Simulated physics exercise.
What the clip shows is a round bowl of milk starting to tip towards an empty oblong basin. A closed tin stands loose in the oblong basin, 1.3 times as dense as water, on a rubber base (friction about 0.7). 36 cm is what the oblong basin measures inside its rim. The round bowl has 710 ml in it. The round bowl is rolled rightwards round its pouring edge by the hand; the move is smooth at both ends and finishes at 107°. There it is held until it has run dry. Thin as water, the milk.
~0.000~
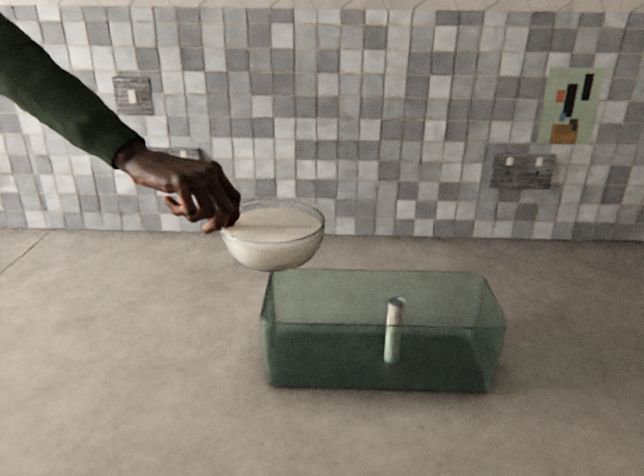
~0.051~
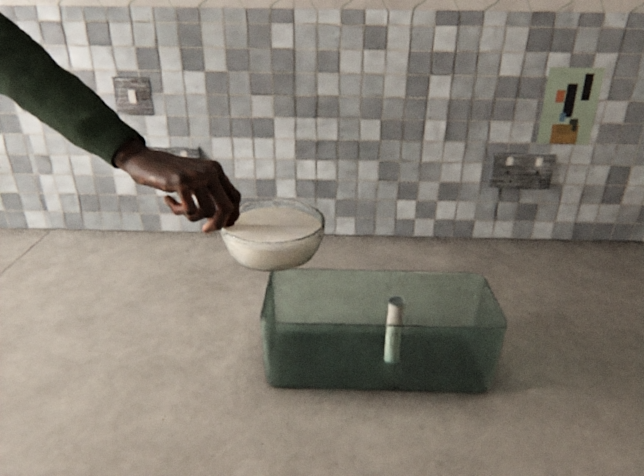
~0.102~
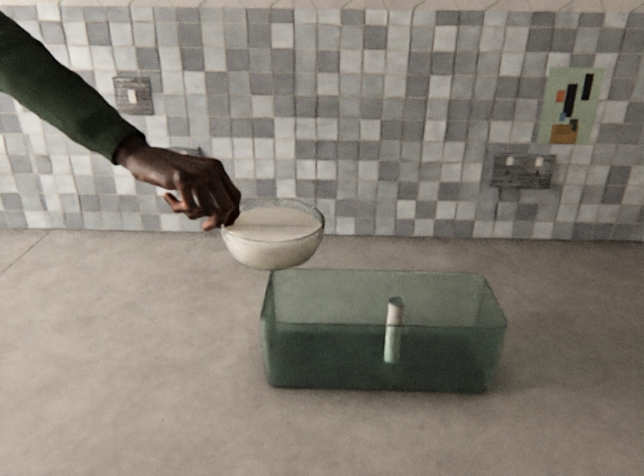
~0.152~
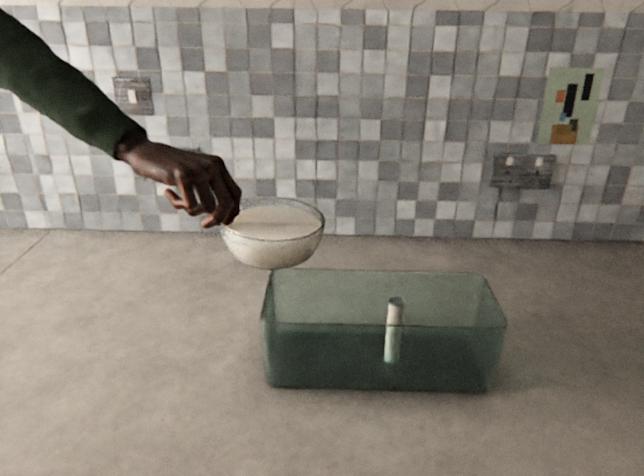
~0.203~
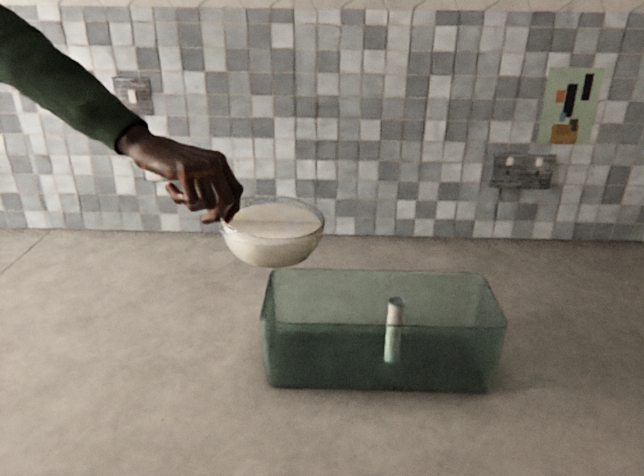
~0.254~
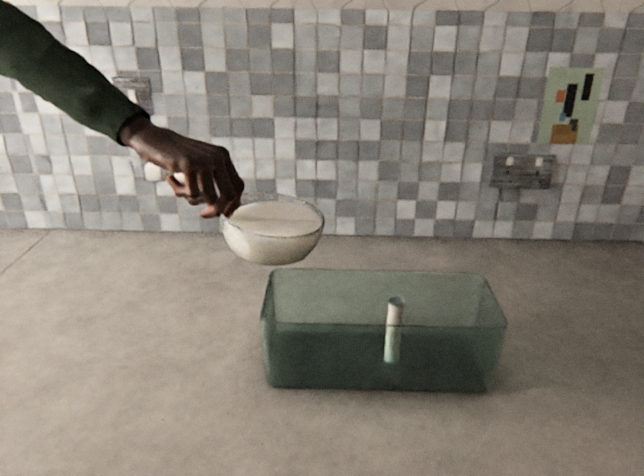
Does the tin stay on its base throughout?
No, it goes down.
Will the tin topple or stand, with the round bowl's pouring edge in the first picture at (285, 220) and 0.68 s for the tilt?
It tumbles.
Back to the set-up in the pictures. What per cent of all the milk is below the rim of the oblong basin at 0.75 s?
Roughly 16 percent.
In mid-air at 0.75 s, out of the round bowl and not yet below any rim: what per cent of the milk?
Roughly 36 %.
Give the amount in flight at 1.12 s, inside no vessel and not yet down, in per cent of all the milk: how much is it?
Around 10 percent of it is airborne.
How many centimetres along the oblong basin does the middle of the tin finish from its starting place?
Roughly 7.5 cm.
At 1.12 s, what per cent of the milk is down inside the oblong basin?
Roughly 86 per cent.
After 0.75 s the tilt is 59° and 47 per cent is still to pour; the tin stands where it began.
After 1.12 s the tilt is 96° and 3 per cent is still to pour; the tin leans 8°.
After 1.50 s the tilt is 107° and 0 per cent is still to pour; the tin lies on its side.
After 1.91 s the tilt is 107° and 0 per cent is still to pour; the tin lies on its side.
In the end the tin lies on its side.
